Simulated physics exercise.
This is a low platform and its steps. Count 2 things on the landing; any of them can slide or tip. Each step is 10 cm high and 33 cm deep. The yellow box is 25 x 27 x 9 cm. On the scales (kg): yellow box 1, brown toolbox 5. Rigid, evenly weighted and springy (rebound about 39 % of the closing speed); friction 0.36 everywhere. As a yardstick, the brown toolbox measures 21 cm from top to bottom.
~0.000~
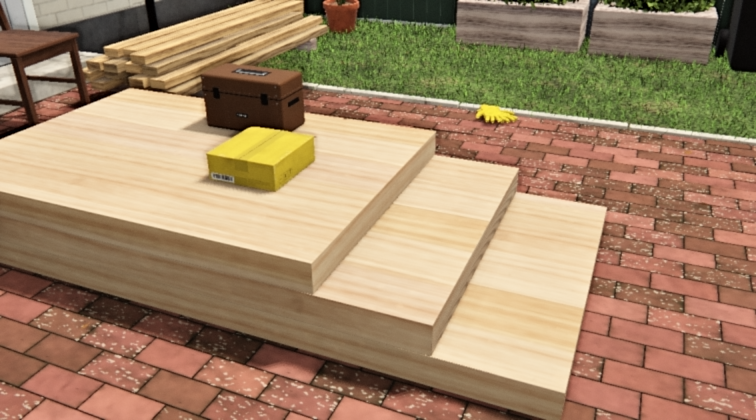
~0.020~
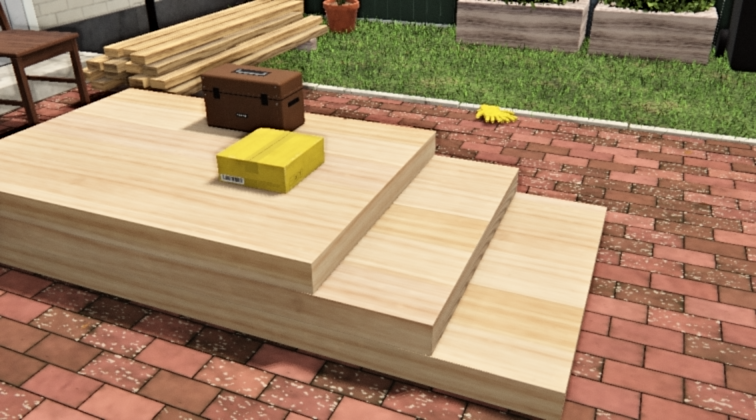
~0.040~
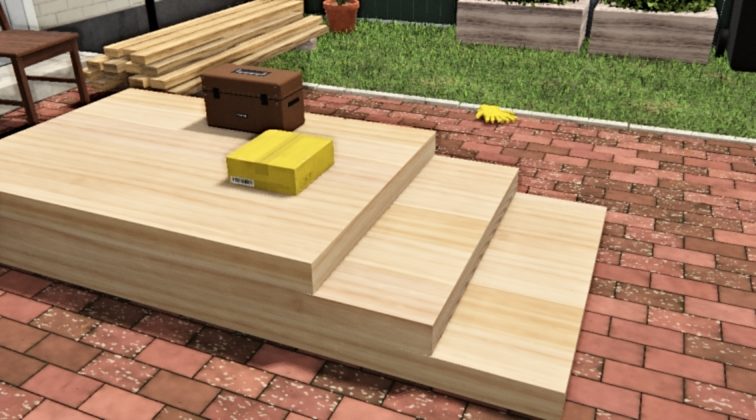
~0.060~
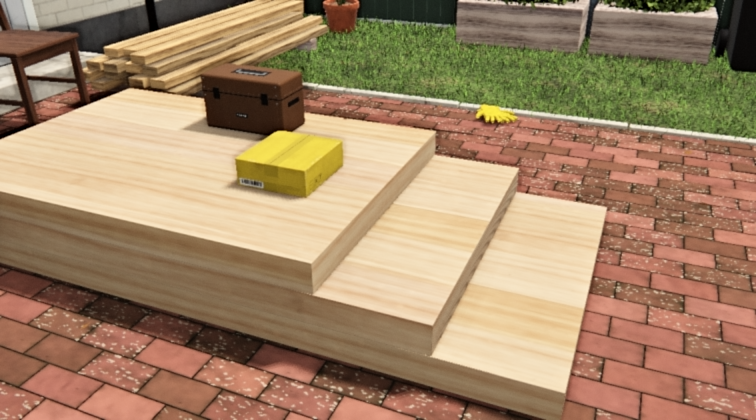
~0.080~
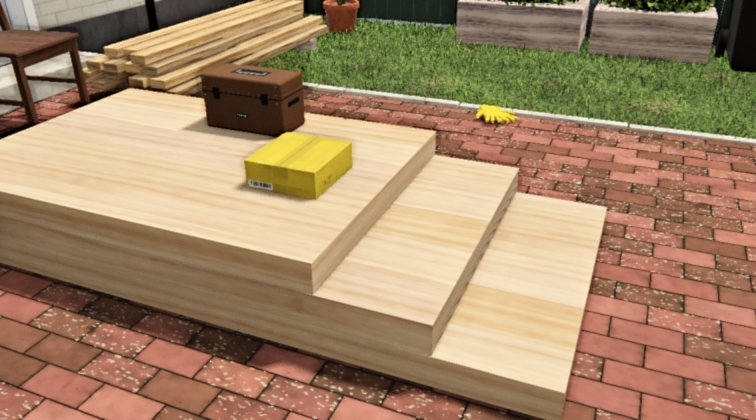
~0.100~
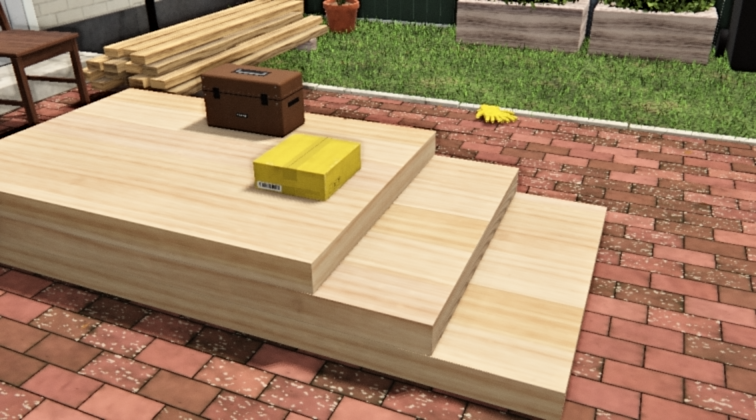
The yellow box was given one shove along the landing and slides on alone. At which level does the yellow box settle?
The box comes to rest partway down.
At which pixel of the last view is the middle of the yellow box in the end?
Near (428, 215).
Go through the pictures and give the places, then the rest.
The first frame shows edge 42 cm ahead; yellow box (263, 157); brown toolbox (254, 99).
The second frame shows edge 38 cm ahead; yellow box (273, 159); brown toolbox (254, 99).
The third frame shows edge 35 cm ahead; yellow box (282, 161); brown toolbox (254, 99).
The fourth frame shows edge 31 cm ahead; yellow box (292, 162); brown toolbox (254, 99).
The fifth frame shows edge 28 cm ahead; yellow box (300, 164); brown toolbox (254, 99).
The sixth frame shows edge 25 cm ahead; yellow box (309, 165); brown toolbox (254, 99).
Around 0.20 s, edge 11 cm ahead; yellow box near (348, 172).
Around 0.40 s, 7 cm past the top edge and 1 cm lower; yellow box near (401, 185).
Around 0.60 s, 15 cm past the top edge and 7 cm lower; yellow box near (423, 205).
Finally (1.4 s), 16 cm past the top edge and 10 cm lower; brown toolbox still in place (within 12 cm). Final places as that camera would see them, yellow box near (429, 215).
